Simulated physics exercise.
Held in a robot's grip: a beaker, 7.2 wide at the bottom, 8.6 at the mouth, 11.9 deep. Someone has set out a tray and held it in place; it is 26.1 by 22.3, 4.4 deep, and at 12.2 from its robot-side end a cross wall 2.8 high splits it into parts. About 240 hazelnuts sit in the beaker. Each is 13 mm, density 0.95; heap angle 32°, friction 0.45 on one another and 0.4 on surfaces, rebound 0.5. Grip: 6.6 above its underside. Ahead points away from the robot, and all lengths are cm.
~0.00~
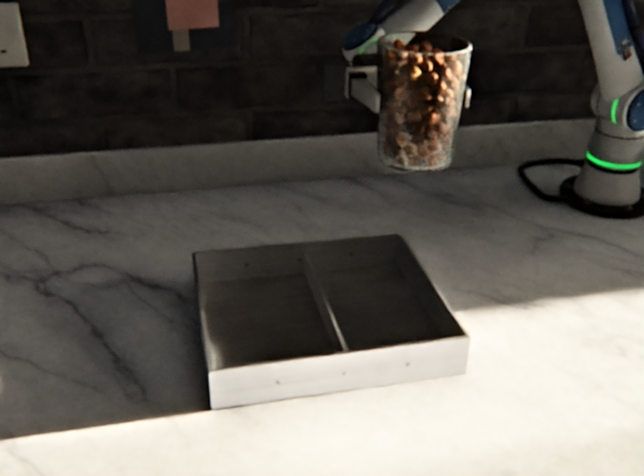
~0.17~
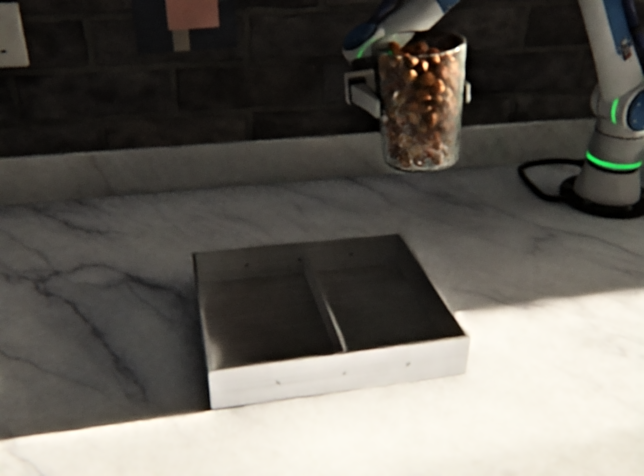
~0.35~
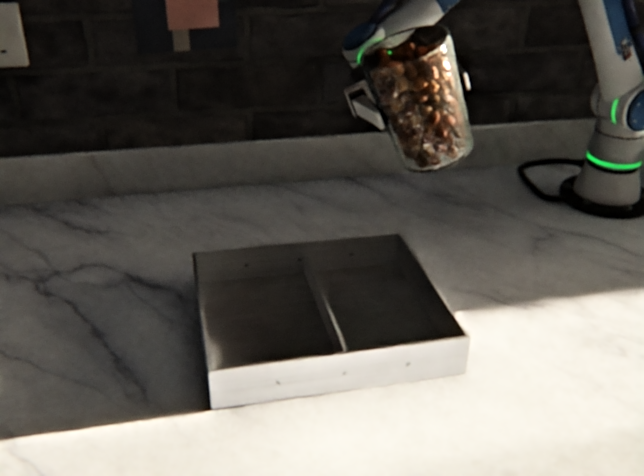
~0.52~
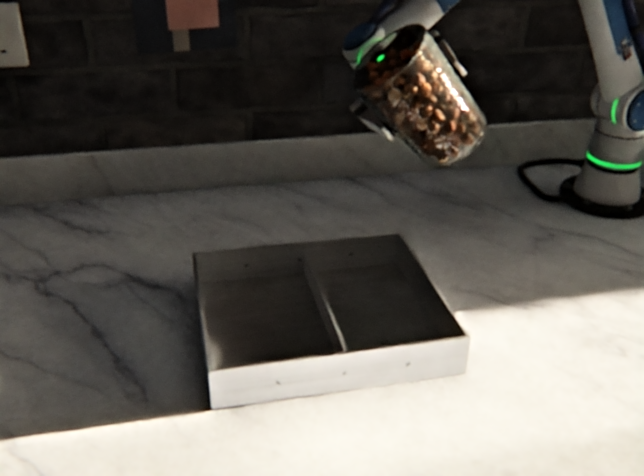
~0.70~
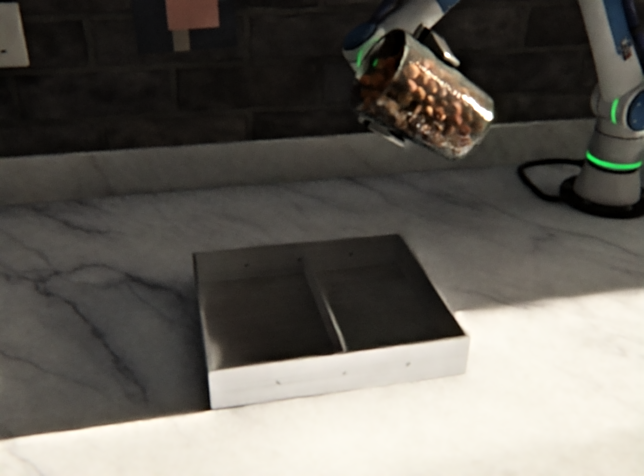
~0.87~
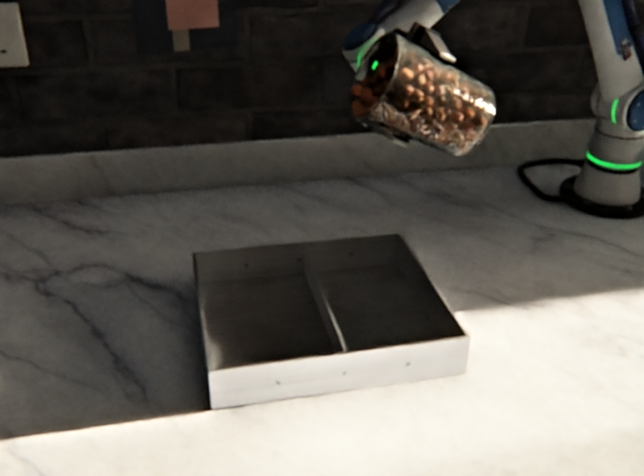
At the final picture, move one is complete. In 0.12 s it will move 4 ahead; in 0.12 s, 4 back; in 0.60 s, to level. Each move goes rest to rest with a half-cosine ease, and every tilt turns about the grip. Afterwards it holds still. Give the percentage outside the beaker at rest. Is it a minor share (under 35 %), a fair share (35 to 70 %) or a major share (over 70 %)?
It is a minor share.
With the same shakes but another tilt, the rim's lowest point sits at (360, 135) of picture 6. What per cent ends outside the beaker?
Some 50 per cent.
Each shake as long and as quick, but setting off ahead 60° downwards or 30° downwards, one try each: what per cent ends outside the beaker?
You'd get some 0 per cent with the first setting and some 15 per cent with the second.
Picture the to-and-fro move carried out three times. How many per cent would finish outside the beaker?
Roughly 40 percent.
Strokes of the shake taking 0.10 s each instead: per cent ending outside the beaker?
I'd expect close to 30 in a hundred.
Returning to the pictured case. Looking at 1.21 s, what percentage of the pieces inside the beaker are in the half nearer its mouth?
Something like 45 percent sits in that half.
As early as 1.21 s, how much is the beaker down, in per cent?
20 %.
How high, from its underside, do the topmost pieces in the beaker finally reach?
The top sits some 11.5 cm up.
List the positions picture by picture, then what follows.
In the first picture, beaker middle at (419, 104), level; upper third of the load around (423, 72), from x 385 to 460, top at y 45; 243 in the beaker.
In the second picture, beaker middle at (420, 104), tilted 6° forward; upper third of the load around (419, 72), from x 380 to 455, top at y 45.
In the third picture, beaker middle at (421, 103), tilted 22° forward; upper third of the load around (419, 73), from x 375 to 460, top at y 50.
In the fourth picture, beaker middle at (423, 102), tilted 42° forward; upper third of the load around (417, 77), from x 370 to 475, top at y 45.
In the fifth picture, beaker middle at (424, 101), tilted 58° forward; upper third of the load around (416, 79), from x 365 to 480, top at y 50.
In the sixth picture, beaker middle at (425, 100), tilted 64° forward; upper third of the load around (416, 79), from x 355 to 480, top at y 50; 243 in the beaker.
After 1.21 s, tilted 60° forward, highest piece 29 above the table; 193 in the beaker, 13 in the far-side part, 37 in flight or on a rim.
After 1.54 s, tilted 12° forward, highest piece 32 above the table; 191 in the beaker, 43 in the far-side part, 6 in the robot-side part, 3 on the table or floor.
After 1.91 s, level, highest piece 32 above the table; 191 in the beaker, 43 in the far-side part, 6 in the robot-side part, 3 on the table or floor.
After 2.96 s, level, highest piece 32 above the table; 191 in the beaker, 43 in the far-side part, 6 in the robot-side part, 3 on the table or floor.
At rest, 191 in the beaker, 43 in the far-side part, 6 in the robot-side part, 3 on the table or floor. That is 21 % outside the beaker.
